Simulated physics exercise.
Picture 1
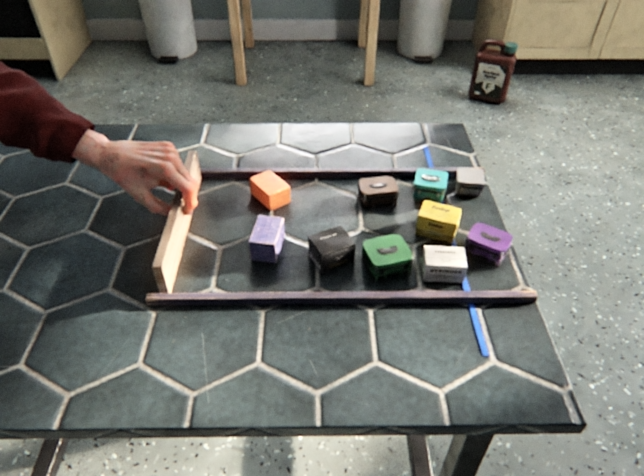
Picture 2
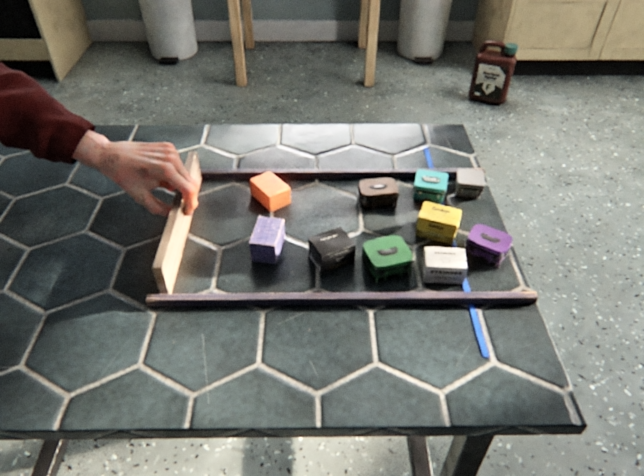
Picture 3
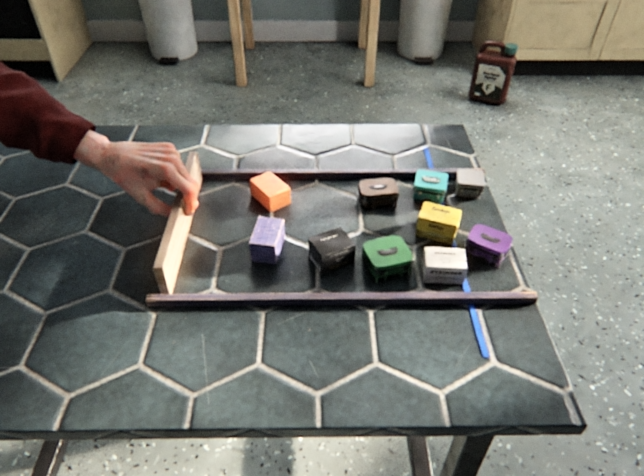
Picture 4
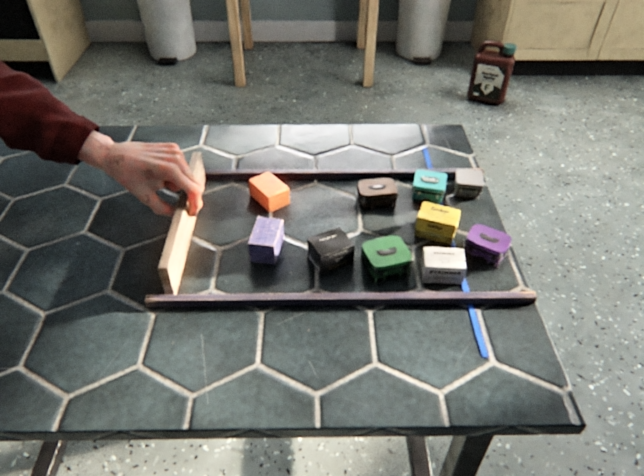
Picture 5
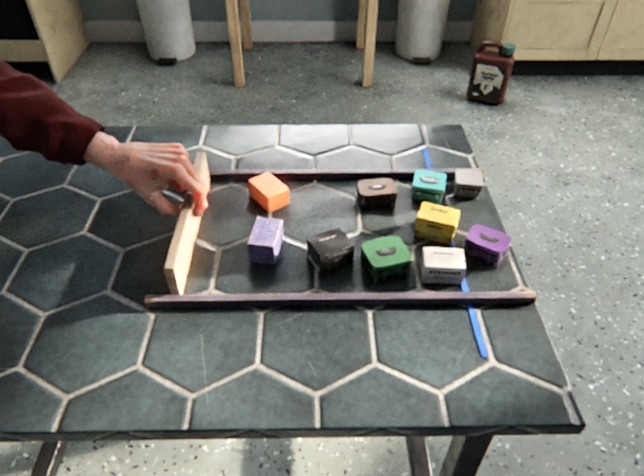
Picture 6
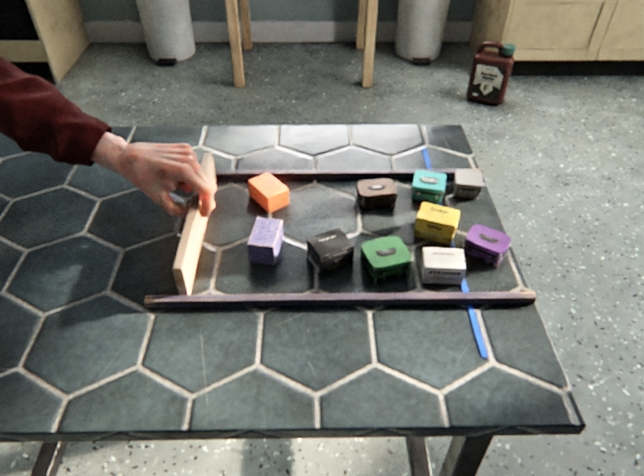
A dark table with hexagonal tiles stands on a speckled grey floor, seen from above at an angle by a still camera. Between two thin rails sit an orange block, a lilac block and, farther right, small black, brown, green, turquoise, yellow, white, grey and purple cases near a blue tape strip. From the left, a maroon-sleeved hand slides an upright wooden board slightly rightward, while the objects stay practically still.
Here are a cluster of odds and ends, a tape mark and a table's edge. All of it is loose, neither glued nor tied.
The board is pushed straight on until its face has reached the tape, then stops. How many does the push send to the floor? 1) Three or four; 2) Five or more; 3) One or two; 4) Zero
Three or four.
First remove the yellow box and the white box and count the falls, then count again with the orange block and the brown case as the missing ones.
Tally per try: 3 / 2.
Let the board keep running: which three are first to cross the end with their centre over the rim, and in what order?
Order, earliest first: White box, grey case, turquoise case.
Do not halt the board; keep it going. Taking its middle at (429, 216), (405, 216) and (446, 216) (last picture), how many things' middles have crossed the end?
Counts per position: 3 / 2 / 4.
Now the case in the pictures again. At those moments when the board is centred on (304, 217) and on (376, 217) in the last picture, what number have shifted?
Counts: 4, 8.
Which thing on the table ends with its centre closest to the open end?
The one you want is the purple case.
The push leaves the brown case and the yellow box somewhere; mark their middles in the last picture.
In the last picture the brown case sits around (484, 196) and the yellow box around (486, 213).
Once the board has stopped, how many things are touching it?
Contact count: 2.
A little later, none off yet; grey case at rest near (467, 185); purple case at rest near (486, 246); turquoise case at rest near (428, 188).
Next, none off yet; grey case tilted well over near (503, 194); purple case moving near (496, 245); turquoise case shifted well along near (479, 184).
When it is over, the number that fall off is three or four; down, green case, white box, turquoise case and grey case.
